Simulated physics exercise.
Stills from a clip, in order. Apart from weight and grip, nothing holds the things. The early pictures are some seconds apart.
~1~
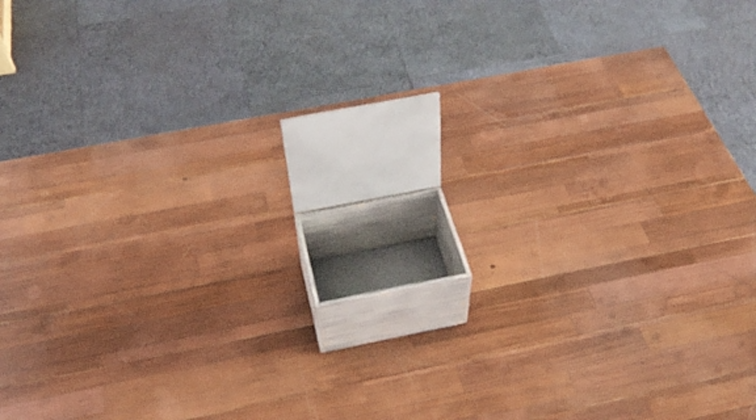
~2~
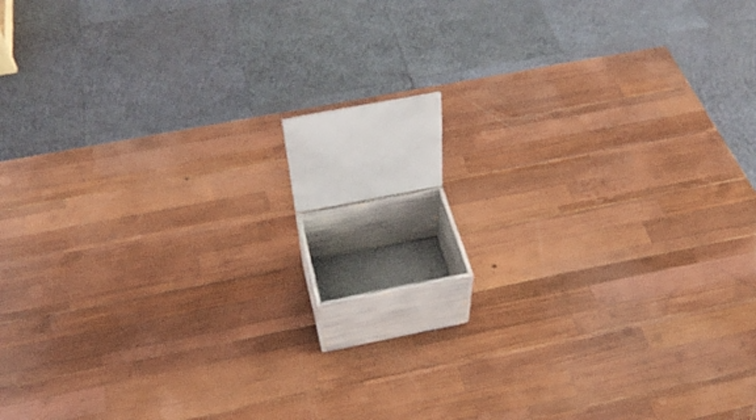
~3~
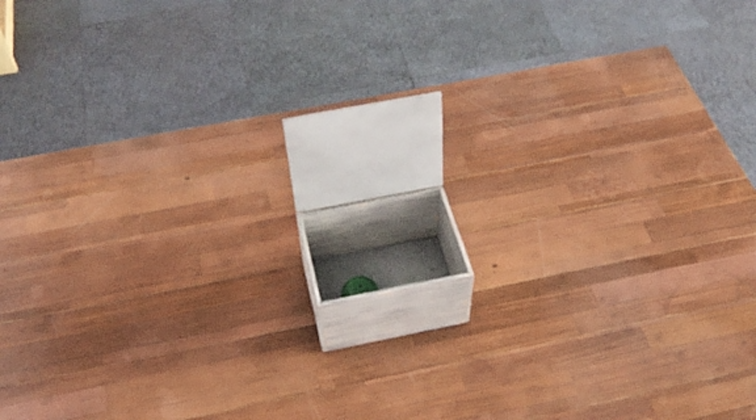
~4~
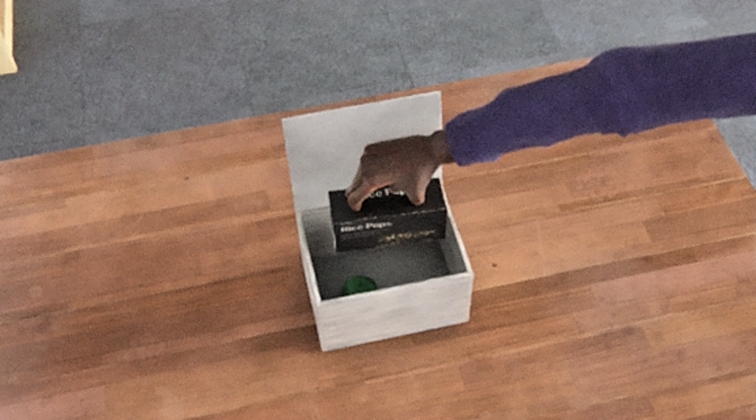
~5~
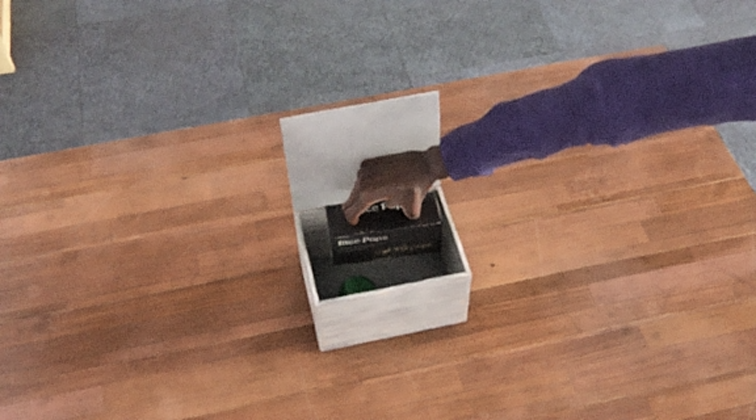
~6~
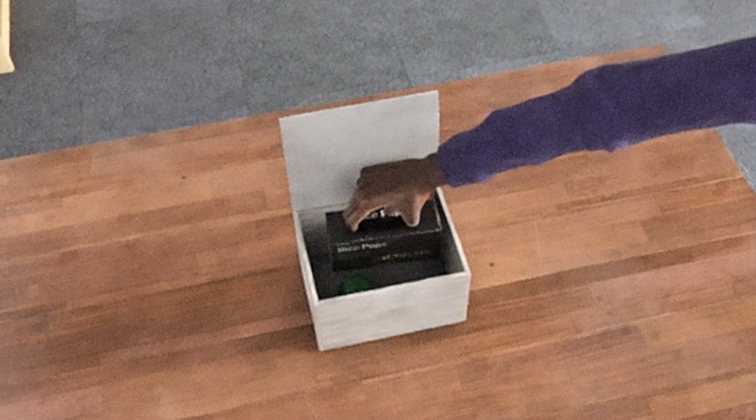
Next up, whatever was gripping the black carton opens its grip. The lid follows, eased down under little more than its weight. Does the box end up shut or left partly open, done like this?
It ends up shut.
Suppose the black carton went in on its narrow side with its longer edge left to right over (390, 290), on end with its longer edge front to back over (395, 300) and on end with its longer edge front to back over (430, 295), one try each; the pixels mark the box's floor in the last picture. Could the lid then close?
In the first case the lid comes down fully; in the second it stays propped open; in the third it stays propped open.
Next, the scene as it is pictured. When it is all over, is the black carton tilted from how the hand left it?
By the end it has kept its angle.
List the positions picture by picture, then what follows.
In the first frame, the last thing is not in view yet.
In the second frame, the last thing is not in view yet.
In the third frame, the last thing is not in view yet.
The fourth frame shows on its way; black carton (387, 215).
The fifth frame shows on its way; black carton (383, 229).
The sixth frame shows put in, still held; black carton (383, 236).
Then, 1.30 s past the last view, lid 81° above the rim; black carton displaced a little near (366, 262); green apple displaced a little.
Then, 1.90 s past the last view, lid 16° above the rim; black carton displaced a little near (366, 262); green apple displaced a little.
Finally, lid shut; moved from the start, black carton; green apple still in place. Final places as the last picture's camera would see them, black carton near (366, 262).
